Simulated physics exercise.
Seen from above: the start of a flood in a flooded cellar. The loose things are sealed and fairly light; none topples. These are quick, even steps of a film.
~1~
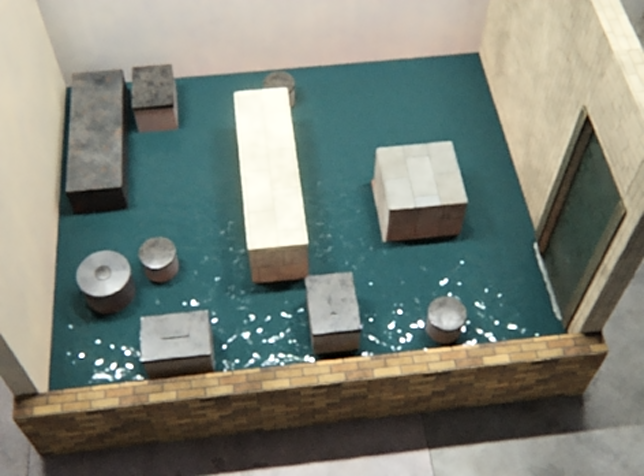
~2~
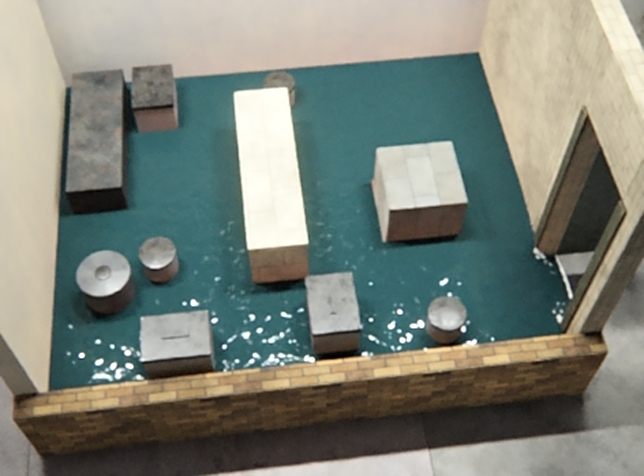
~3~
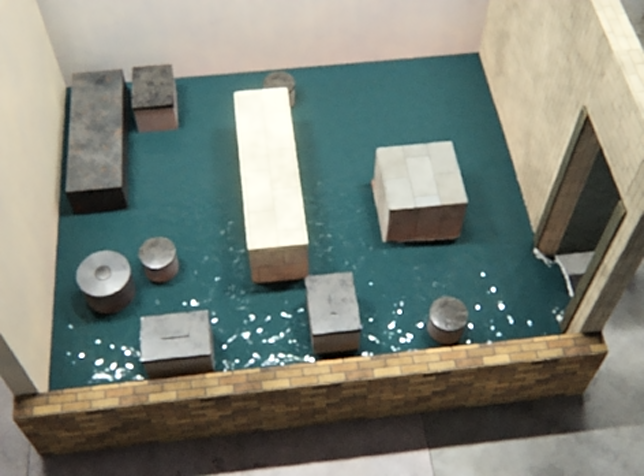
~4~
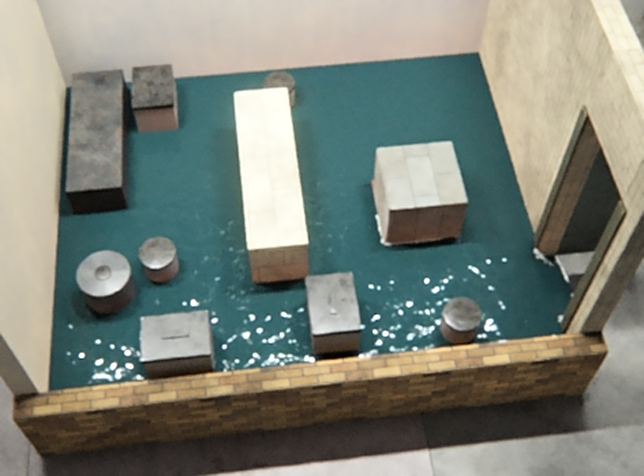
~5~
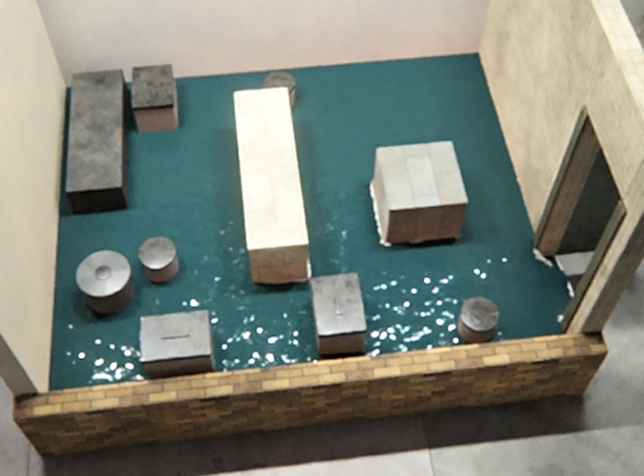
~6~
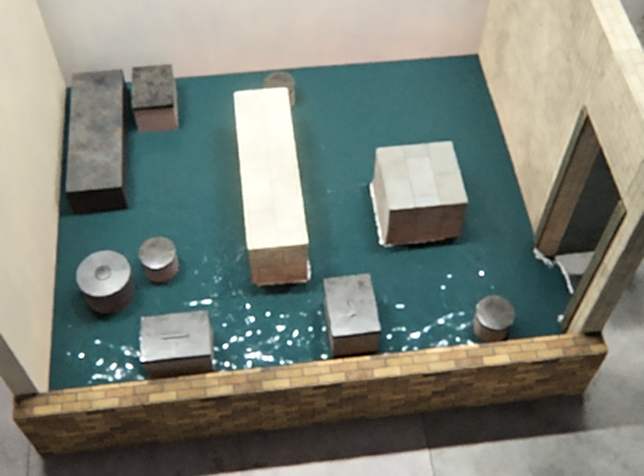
Flooded cellar seen from above, a doorway opening at right, a small round pail drifting right, then a nearby chest following slightly.
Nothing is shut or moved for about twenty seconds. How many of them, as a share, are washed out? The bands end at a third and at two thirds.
It is one to two thirds.
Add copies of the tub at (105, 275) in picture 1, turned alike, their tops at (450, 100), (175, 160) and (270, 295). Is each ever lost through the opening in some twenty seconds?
As listed: Out, kept in, through.
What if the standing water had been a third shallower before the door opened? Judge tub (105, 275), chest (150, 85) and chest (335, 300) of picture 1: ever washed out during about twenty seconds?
In turn: No, kept in, yes.
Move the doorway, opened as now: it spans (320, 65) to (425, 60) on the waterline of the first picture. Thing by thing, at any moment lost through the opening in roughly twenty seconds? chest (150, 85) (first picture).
For that one: Through.
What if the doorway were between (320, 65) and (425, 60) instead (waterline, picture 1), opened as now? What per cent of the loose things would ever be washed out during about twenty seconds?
Near 40 in a hundred.
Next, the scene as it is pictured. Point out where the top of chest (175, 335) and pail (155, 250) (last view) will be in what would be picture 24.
At about (330, 334) and (198, 289).
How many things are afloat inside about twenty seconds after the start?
It comes to 4.
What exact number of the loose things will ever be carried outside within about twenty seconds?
The number is 3.
A moment on, 1 of 7 are out; 6 afloat.
Next, 2 of 7 are out; 5 afloat.
Later, 3 of 7 are out; 4 afloat.
In the end, 3 of 7 are out; 4 afloat.
